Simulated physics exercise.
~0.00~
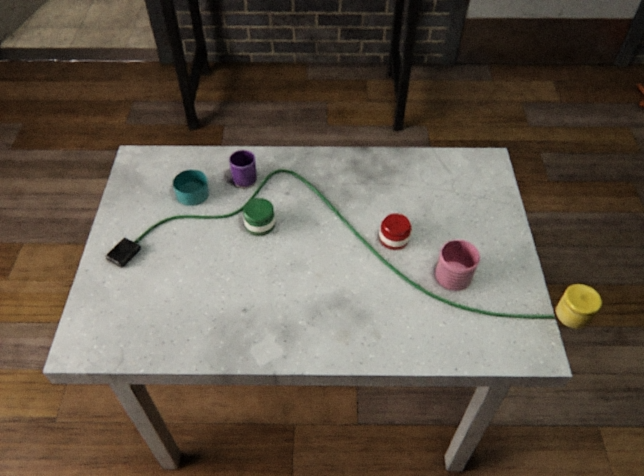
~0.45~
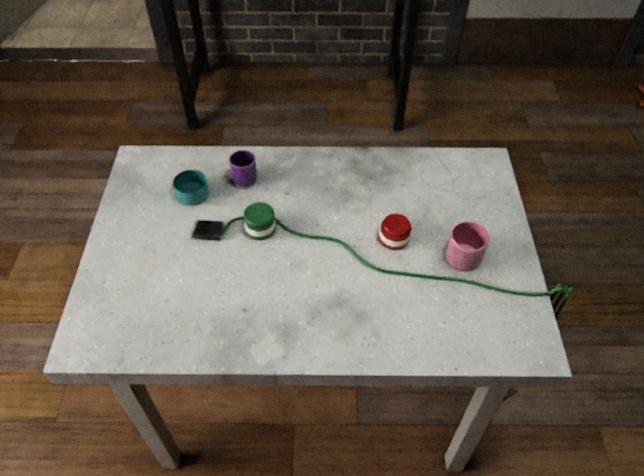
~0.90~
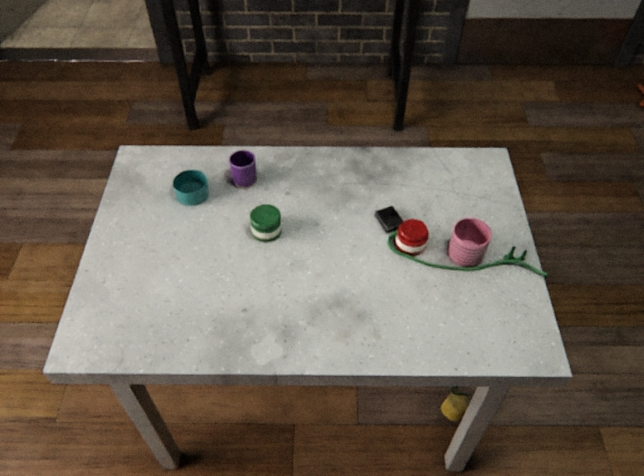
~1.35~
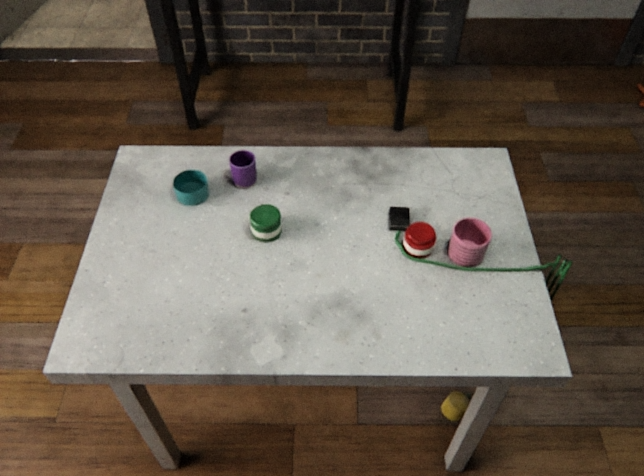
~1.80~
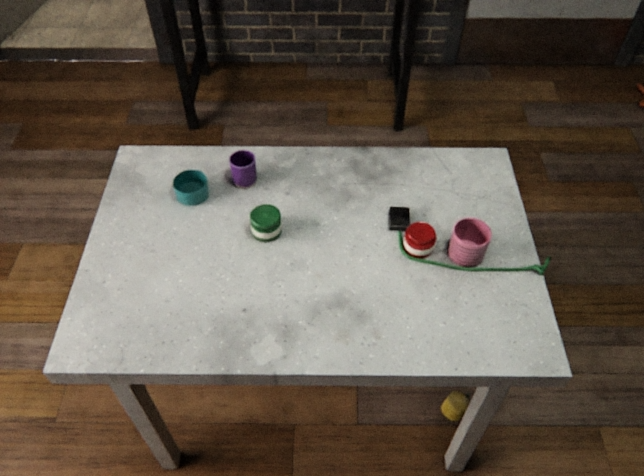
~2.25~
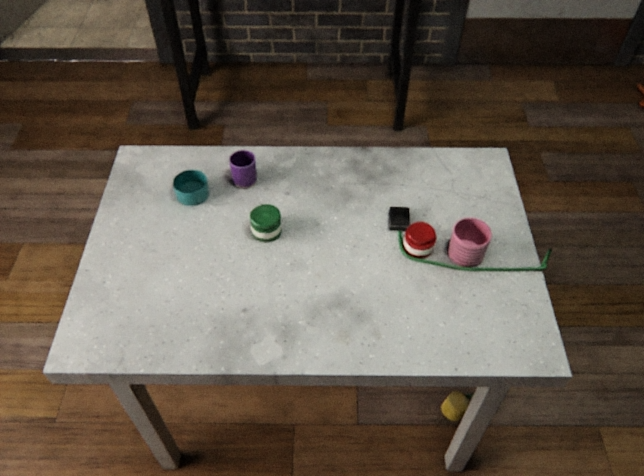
A yellow cup-like object tied to a green cable dropped off the table's right edge to the floor, and the cable dragged a small black box rightward past a green canister, nudging a red jar and pink mug before everything settled.
